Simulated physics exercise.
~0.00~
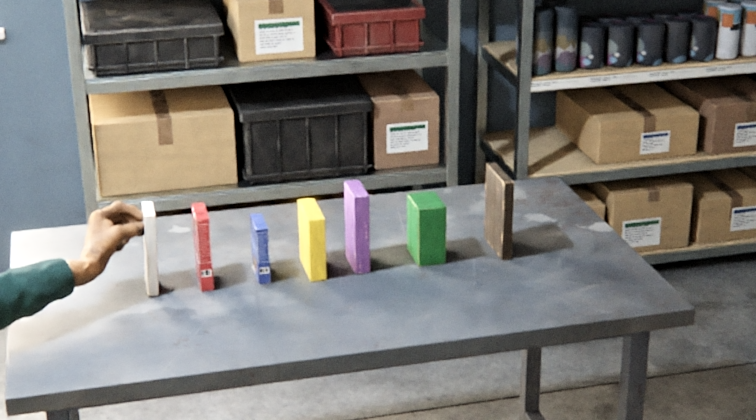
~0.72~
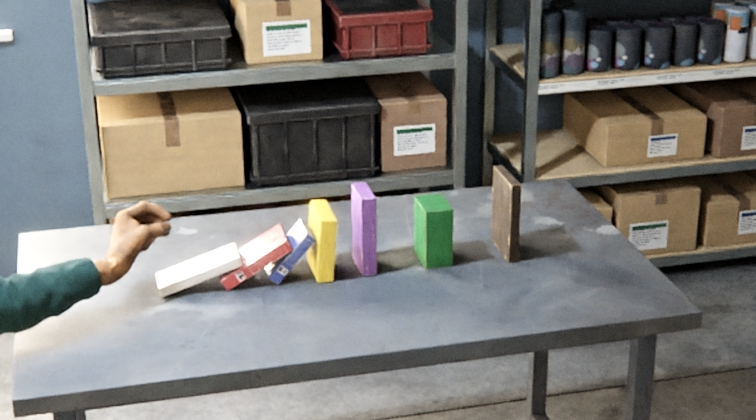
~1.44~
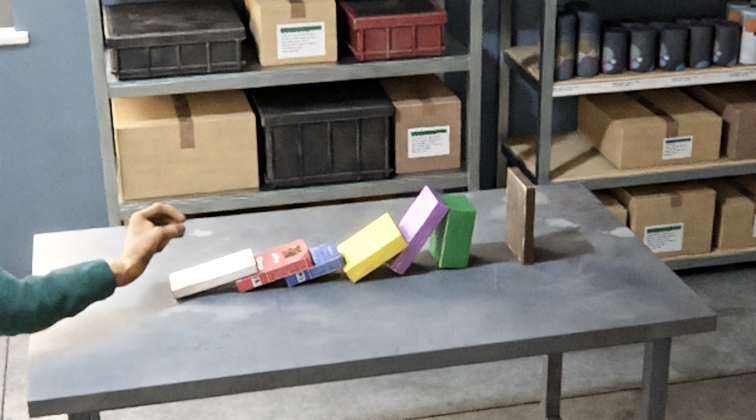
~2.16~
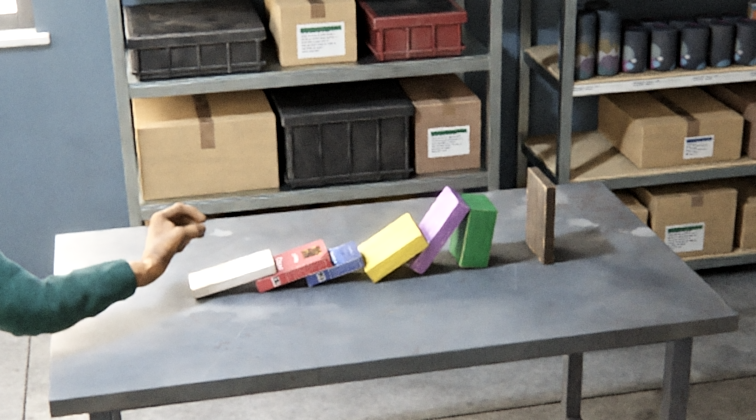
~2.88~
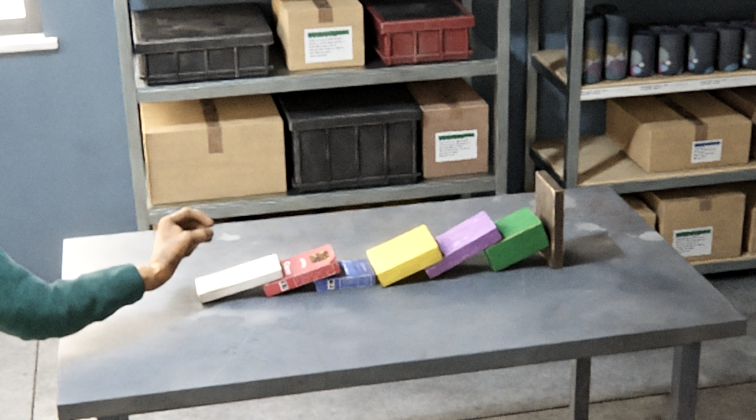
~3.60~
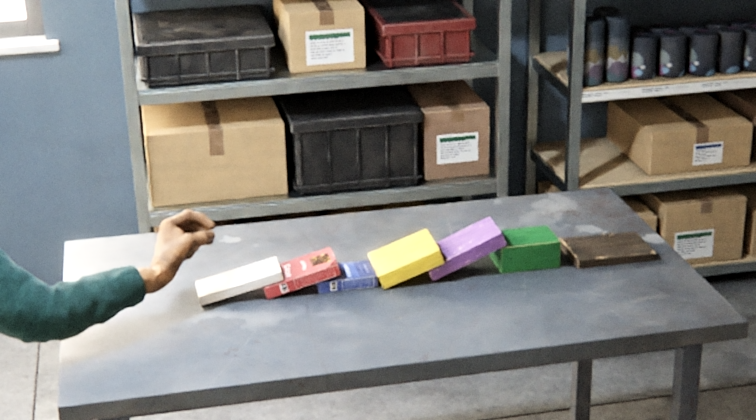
A hand tips a white block, and the whole row of colourful blocks topples rightward.
